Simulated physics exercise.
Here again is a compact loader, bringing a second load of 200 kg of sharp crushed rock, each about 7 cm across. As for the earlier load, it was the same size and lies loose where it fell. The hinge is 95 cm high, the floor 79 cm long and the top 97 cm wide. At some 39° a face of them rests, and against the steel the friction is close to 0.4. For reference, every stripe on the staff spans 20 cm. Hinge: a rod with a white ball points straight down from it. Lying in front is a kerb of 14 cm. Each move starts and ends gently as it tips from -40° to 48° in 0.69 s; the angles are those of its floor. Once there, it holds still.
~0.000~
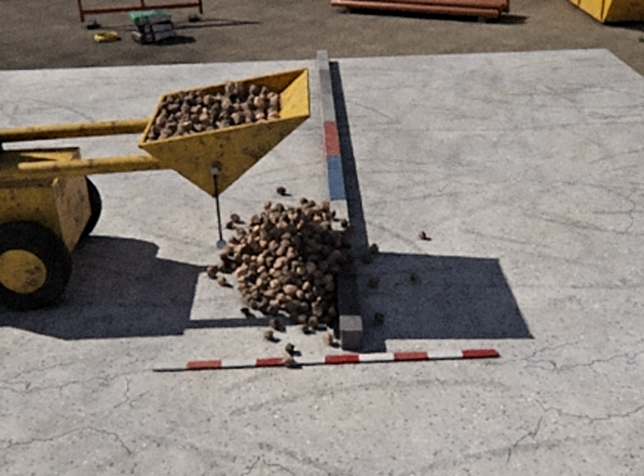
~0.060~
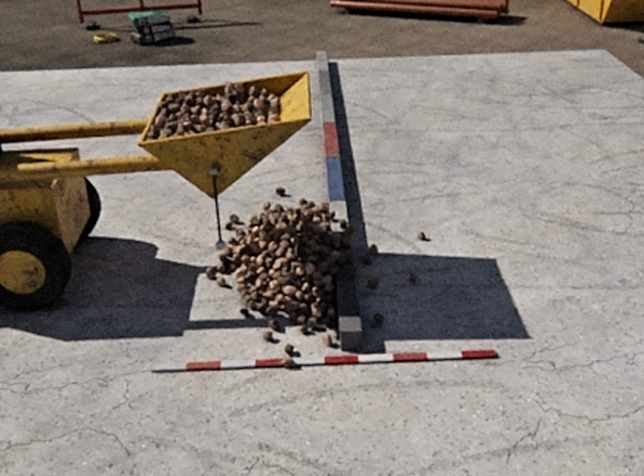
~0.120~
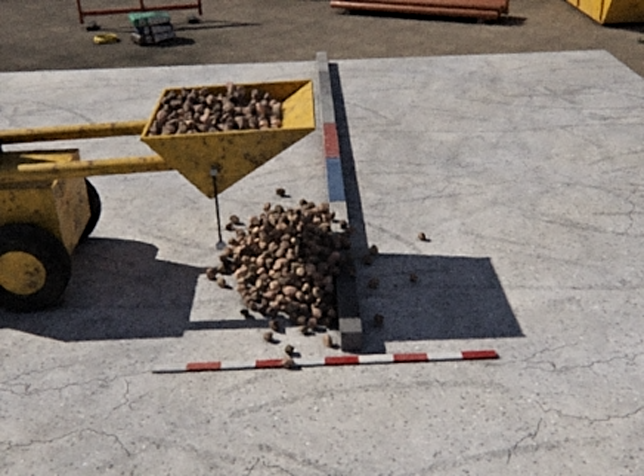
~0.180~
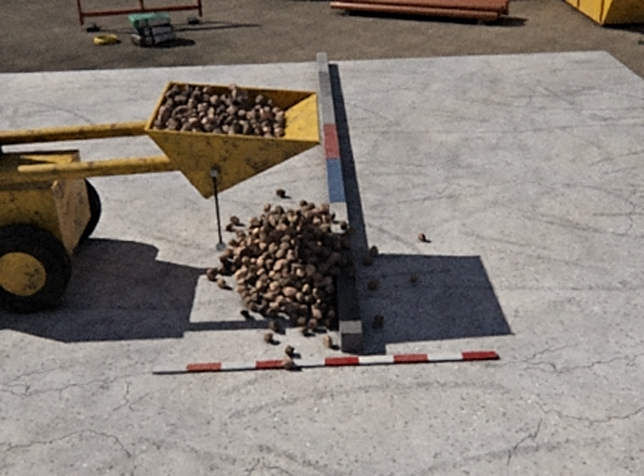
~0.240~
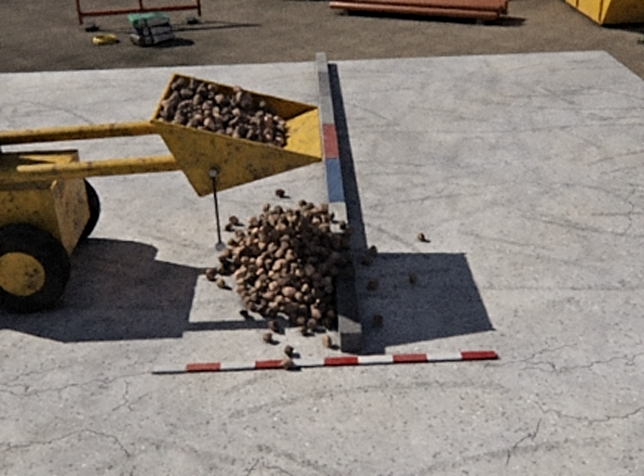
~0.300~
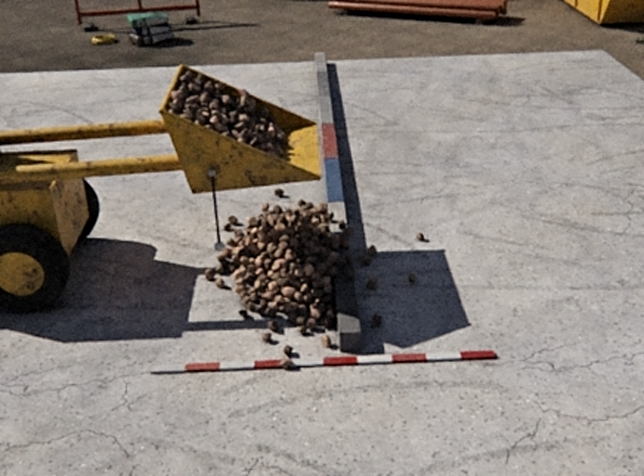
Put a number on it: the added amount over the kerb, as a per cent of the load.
25 percent, roughly.
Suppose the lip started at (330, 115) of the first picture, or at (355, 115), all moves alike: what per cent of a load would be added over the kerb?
40 % and 65 %.
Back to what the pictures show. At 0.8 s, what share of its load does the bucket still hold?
About 75 per cent is held.
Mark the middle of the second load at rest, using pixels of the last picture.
I'd say close to (314, 240).
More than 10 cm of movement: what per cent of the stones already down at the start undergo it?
I'd say roughly 0 per cent of them.
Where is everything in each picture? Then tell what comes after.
Lip at (310, 115), floor tilted -40°, highest stones at (231, 96). The earlier load is highest near (284, 228), 22 cm above ground level, 99 % on this side of the kerb, 1 % over the kerb, in the first frame.
Lip at (311, 119), floor tilted -38°, highest stones at (224, 100); the stones move at 0.2 m/s on average, in the second frame.
Lip at (315, 129), floor tilted -33°, highest stones at (197, 101); the stones move at 0.4 m/s on average, in the third frame.
Lip at (320, 143), floor tilted -25°, highest stones at (180, 96); the stones move at 0.5 m/s on average, in the fourth frame.
Lip at (322, 160), floor tilted -15°, highest stones at (180, 90); the stones move at 0.6 m/s on average, in the fifth frame.
The bucket is at -5°, its lip at (321, 179); the top of the load is at (188, 84); the stones move at 0.7 m/s on average, in the sixth frame.
After 0.5 s the floor is at 35°; in per cent of one load, 100 in the bucket, 99 on this side of the kerb, 1 over the kerb; the foremost stones are at (378, 265).
After 0.8 s the floor is at 48°; in per cent of one load, 74 in the bucket, 125 on this side of the kerb, 1 over the kerb; the foremost stones are at (378, 263).
After 1.1 s the floor is at 48°; in per cent of one load, 17 in the bucket, 170 on this side of the kerb, 13 over the kerb; the foremost stones are at (414, 259).
After 3.6 s the floor is at 48°; in per cent of one load, 5 in the bucket, 169 on this side of the kerb, 27 over the kerb; the foremost stones are at (483, 249). Net gain over the kerb, 25.
